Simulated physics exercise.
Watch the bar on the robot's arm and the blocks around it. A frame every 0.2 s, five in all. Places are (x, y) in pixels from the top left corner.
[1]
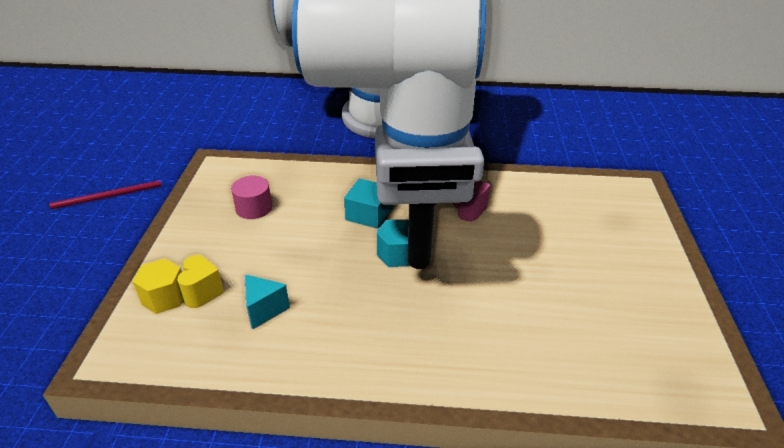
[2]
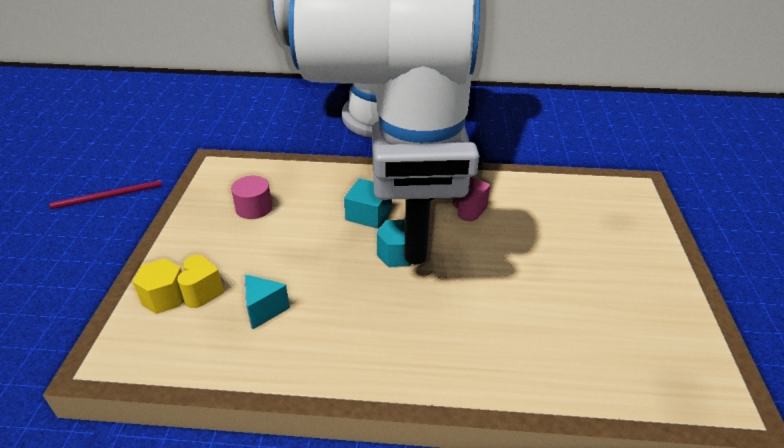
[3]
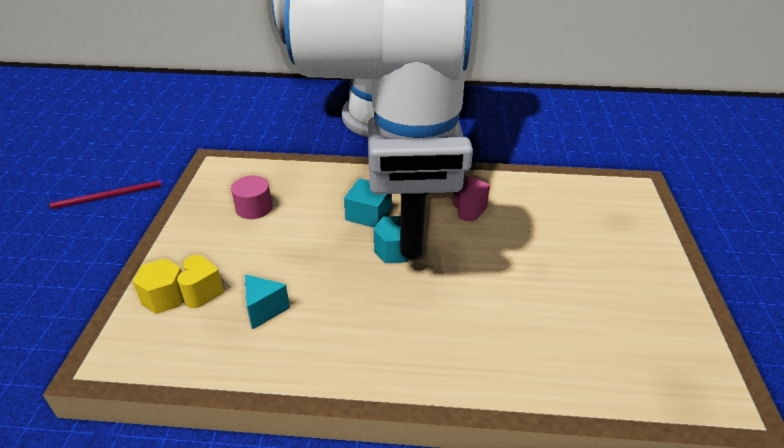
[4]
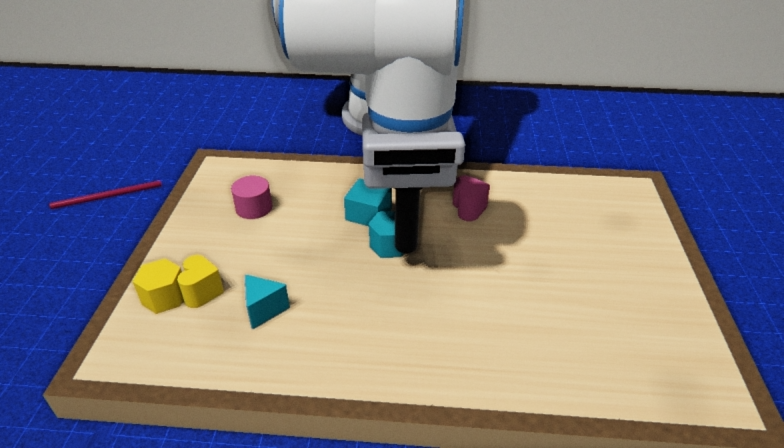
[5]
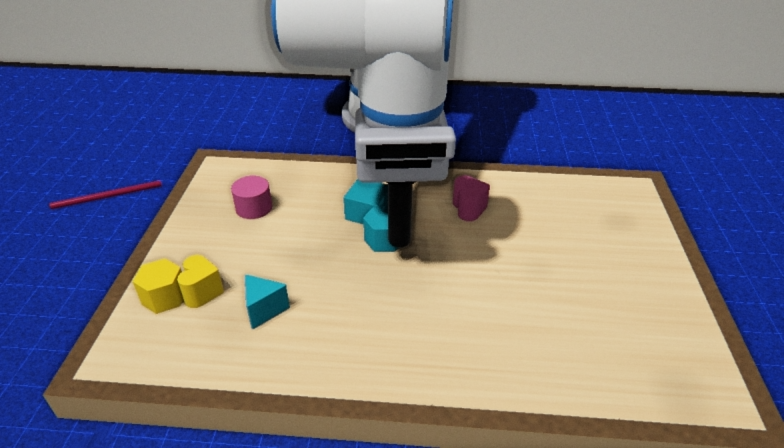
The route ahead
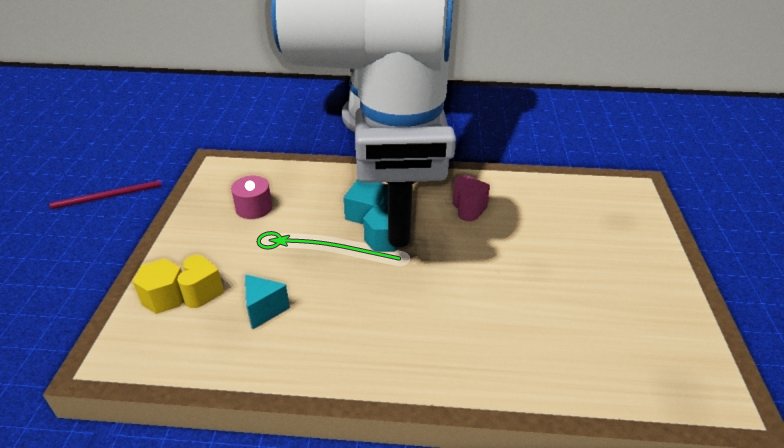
The clip opens on a white robot arm holding a dark bar upright beside two turquoise blocks on a wooden board, with yellow, pink and other blocks around them. The bar then moves slightly left and toward the back, nudging the nearer turquoise block a short way while the yellow blocks stay still.
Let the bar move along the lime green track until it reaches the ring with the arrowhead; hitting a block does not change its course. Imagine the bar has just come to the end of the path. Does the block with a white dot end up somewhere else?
Answer: No.
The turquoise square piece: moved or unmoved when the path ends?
The turquoise square piece changes place.
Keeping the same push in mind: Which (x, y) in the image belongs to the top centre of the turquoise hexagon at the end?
At (366, 208).
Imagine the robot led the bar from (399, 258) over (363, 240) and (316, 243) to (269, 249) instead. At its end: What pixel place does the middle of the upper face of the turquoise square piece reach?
The centre of its top face lies at (358, 173).
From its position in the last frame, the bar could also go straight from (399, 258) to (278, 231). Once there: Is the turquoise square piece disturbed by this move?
It's moved.
Path on the board, from (399, 258) via (335, 245), ending at (269, 240); the dot is on the pink cylinder.
What follows on the original path. One third of the way, bar (354, 232); turquoise square piece (367, 185), turned 15° anticlockwise; turquoise hexagon (367, 208), turned 65° clockwise.
Two thirds of the way, bar (311, 225); turquoise square piece (367, 185), turned 15° anticlockwise; turquoise hexagon (366, 208), turned 70° clockwise.
At the end, bar (267, 224); pink cylinder in place; turquoise square piece (367, 185), turned 15° anticlockwise; turquoise hexagon (366, 208), turned 70° clockwise.
